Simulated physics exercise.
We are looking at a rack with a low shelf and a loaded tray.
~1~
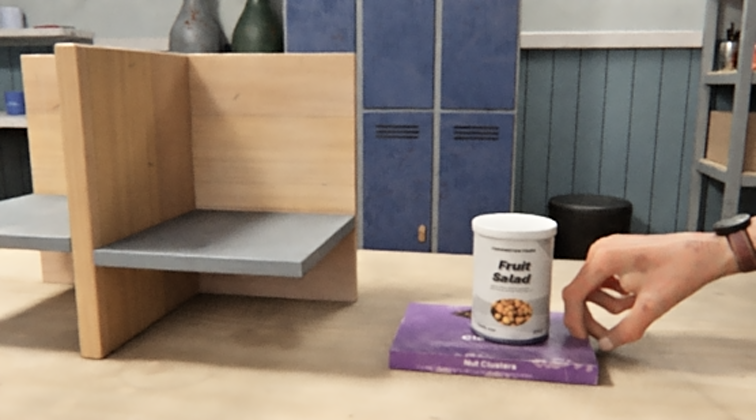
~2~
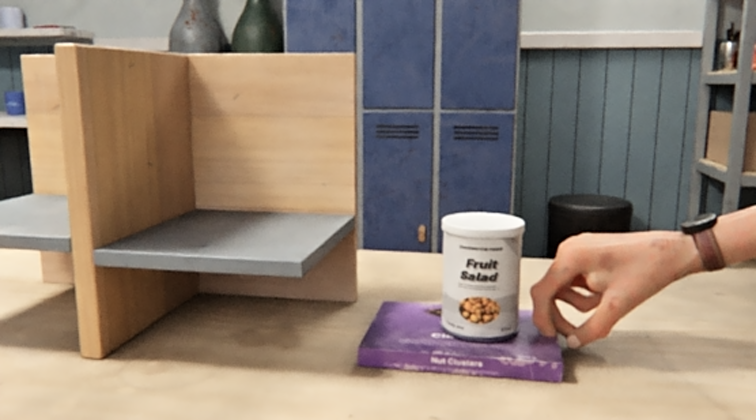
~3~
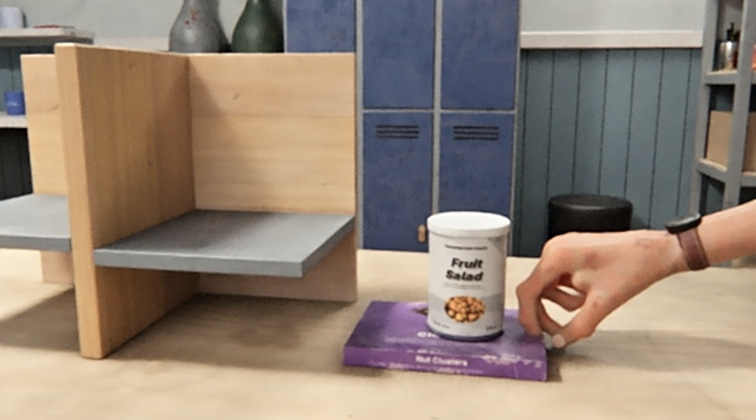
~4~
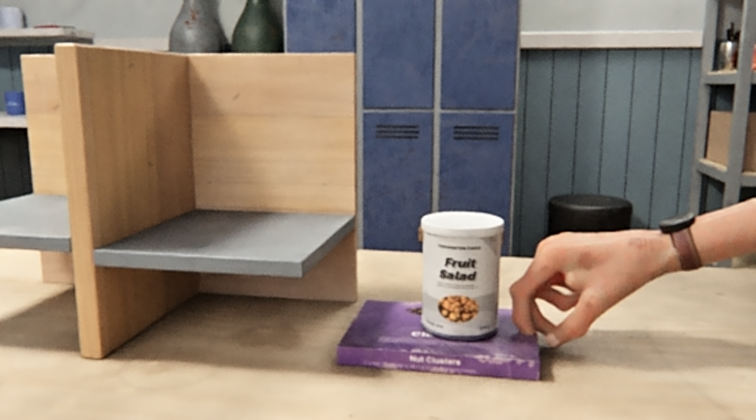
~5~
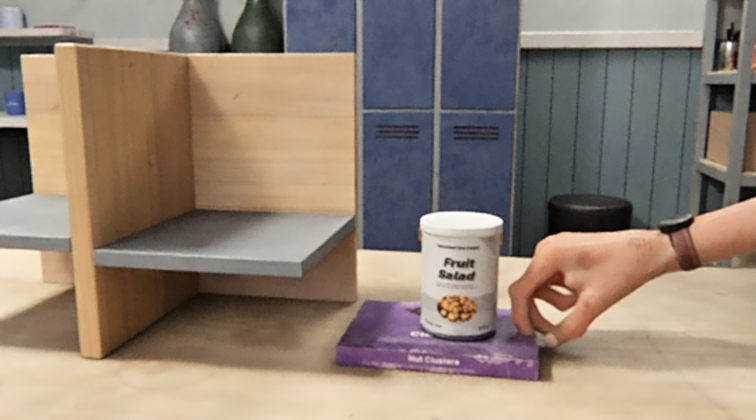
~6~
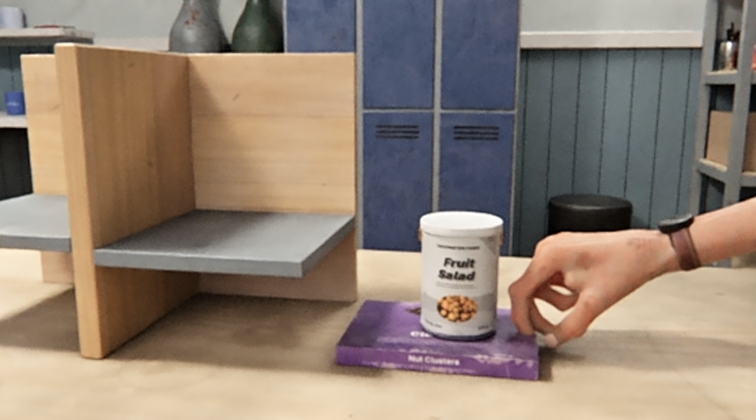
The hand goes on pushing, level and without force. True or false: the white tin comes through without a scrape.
False.
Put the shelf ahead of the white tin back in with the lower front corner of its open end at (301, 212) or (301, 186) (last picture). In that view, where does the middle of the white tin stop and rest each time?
Around (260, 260) for the first option and (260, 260) for the second.
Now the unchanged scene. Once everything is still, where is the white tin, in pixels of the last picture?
(440, 307).
Then, 1.80 s later than the last frame, white tin tilted by 24° near (366, 268).
When it is over, the white tin gets scraped off its spot, near (440, 307).
